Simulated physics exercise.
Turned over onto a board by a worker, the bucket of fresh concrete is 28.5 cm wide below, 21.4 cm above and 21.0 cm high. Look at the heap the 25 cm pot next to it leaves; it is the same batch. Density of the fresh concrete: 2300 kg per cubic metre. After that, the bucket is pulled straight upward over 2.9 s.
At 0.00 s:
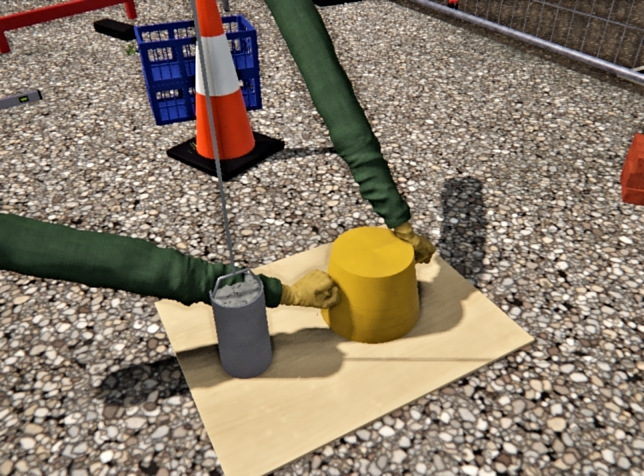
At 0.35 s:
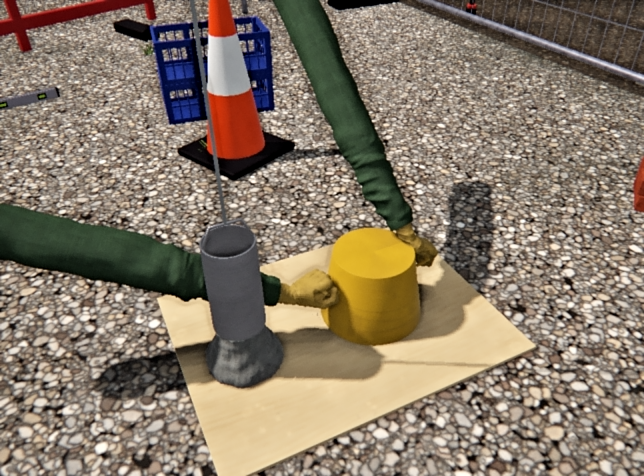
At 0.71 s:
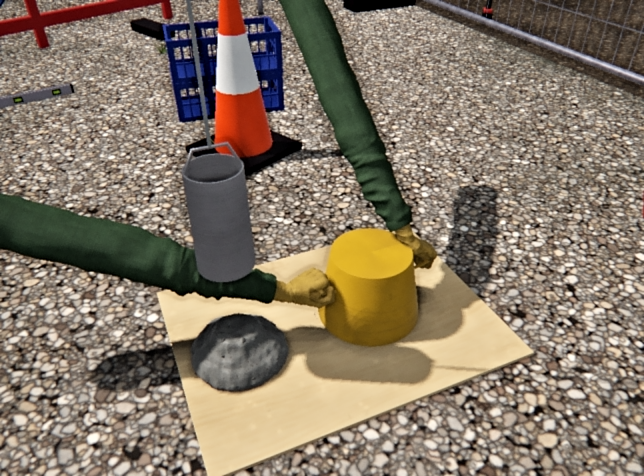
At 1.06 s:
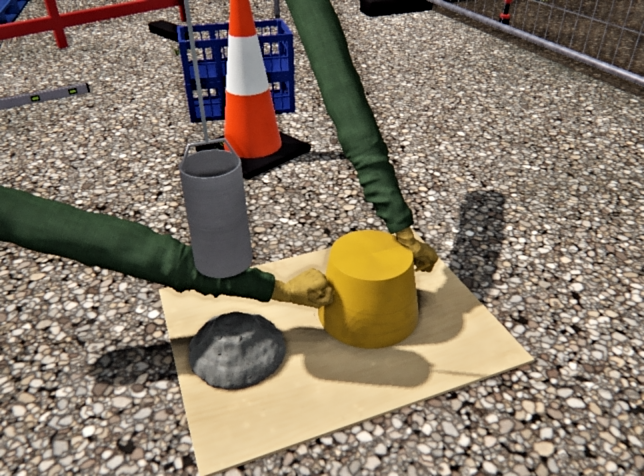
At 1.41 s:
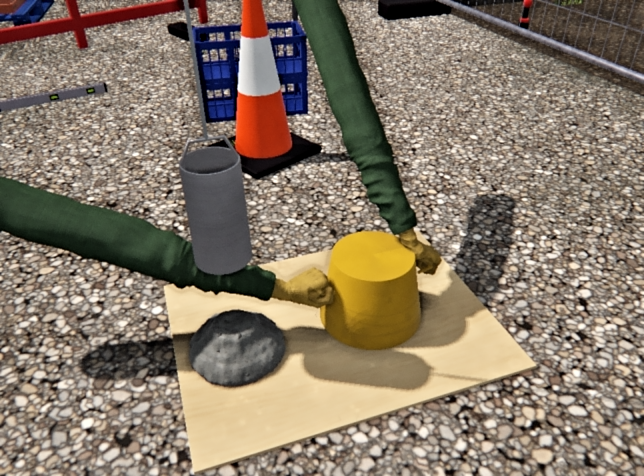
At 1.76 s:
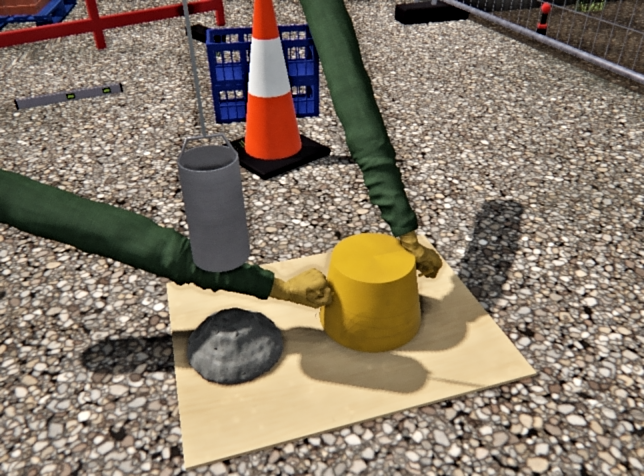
A gray cylinder rose off a wooden board, leaving a low mound of wet gray concrete, then hung above it while two gloved hands stayed on an upturned yellow bucket to the right.
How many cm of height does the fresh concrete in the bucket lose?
About 9 cm.
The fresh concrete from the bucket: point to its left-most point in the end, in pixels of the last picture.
Location: About (297, 320).
After 2.5 s, the bucket is up 5.1 cm; the fresh concrete has come down 3.7 cm to 17 cm and is 34 cm wide.
After 3.2 s, the bucket is up 13 cm; the fresh concrete has come down 8.5 cm to 12 cm and is 42 cm wide.
After 3.9 s, the bucket is up 21 cm; the fresh concrete has come down 8.6 cm to 12 cm and is 42 cm wide.
After 4.8 s, the bucket is clear; the fresh concrete has come down 8.7 cm to 12 cm and is 42 cm wide.
After 5.3 s, at rest, the bucket is clear; the fresh concrete has come down 8.7 cm to 12 cm and is 42 cm wide.
